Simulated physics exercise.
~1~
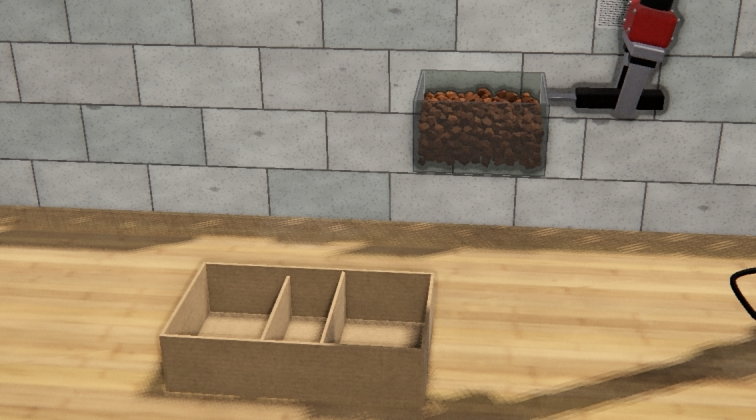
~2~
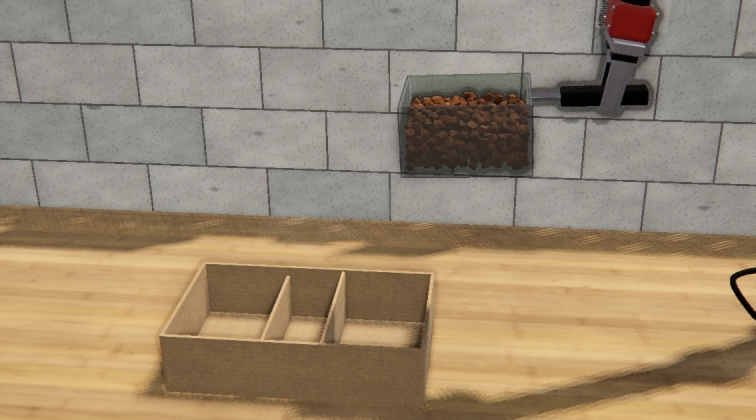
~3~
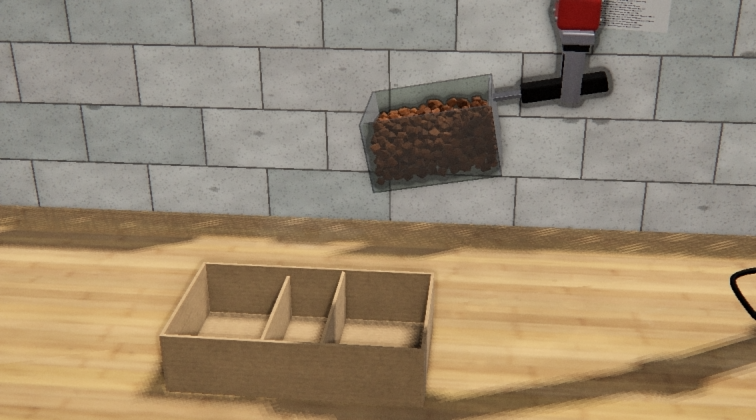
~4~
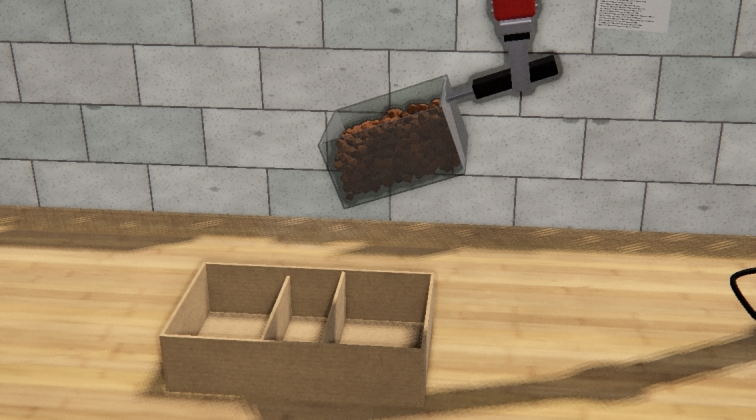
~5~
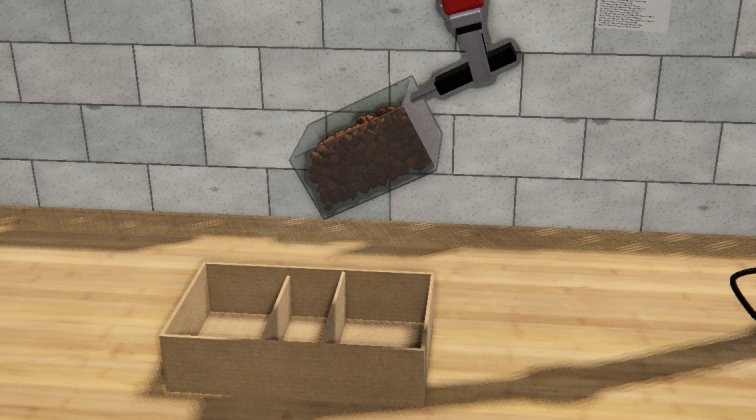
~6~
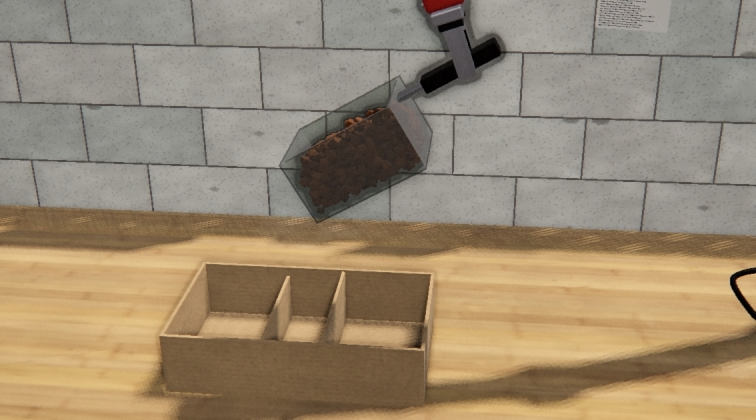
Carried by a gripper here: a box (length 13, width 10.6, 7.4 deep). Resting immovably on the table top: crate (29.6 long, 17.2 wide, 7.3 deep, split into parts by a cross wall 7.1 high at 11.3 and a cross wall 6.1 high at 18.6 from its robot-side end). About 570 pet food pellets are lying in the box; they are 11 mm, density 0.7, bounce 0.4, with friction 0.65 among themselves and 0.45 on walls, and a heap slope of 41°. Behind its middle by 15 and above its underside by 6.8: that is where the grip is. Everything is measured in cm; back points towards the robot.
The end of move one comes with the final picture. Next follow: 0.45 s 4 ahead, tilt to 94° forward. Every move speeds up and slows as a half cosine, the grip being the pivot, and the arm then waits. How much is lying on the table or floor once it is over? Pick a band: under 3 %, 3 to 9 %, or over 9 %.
Under 3 %.
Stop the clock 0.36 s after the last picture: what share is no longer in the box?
About 0 per cent.
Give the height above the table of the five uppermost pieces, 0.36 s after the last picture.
Height: Around 28 cm.
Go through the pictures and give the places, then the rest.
Box floor at (479, 151), level; upper third of the load around (478, 112), from x 420 to 540, top at y 95; 572 in the box, in the first frame.
Box floor at (468, 154), tilted 3° forward; upper third of the load around (467, 116), from x 410 to 525, top at y 95, in the second frame.
Box floor at (439, 161), tilted 10° forward; upper third of the load around (446, 123), from x 375 to 490, top at y 100, in the third frame.
Box floor at (407, 169), tilted 20° forward; upper third of the load around (417, 131), from x 340 to 455, top at y 105, in the fourth frame.
Box floor at (383, 173), tilted 27° forward; upper third of the load around (393, 134), from x 315 to 430, top at y 105, in the fifth frame.
Box floor at (375, 174), tilted 30° forward; upper third of the load around (385, 135), from x 305 to 420, top at y 105; 572 in the box, in the sixth frame.
Then, 0.18 s after the last picture, tilted 52° forward, highest piece 30 above the table; 572 in the box.
Then, 0.36 s after the last picture, tilted 88° forward, highest piece 29 above the table; 565 in the box, 2 in the robot-side part, 5 in flight or on a rim.
Then, 0.65 s after the last picture, tilted 94° forward, highest piece 28 above the table; 441 in the box, 111 in the robot-side part, 20 in flight or on a rim.
Then, 1.70 s after the last picture, tilted 94° forward, highest piece 24 above the table; 323 in the robot-side part, 249 in the box.
Final count, 323 in the robot-side part, 249 in the box. That is 0 % on the table or floor.
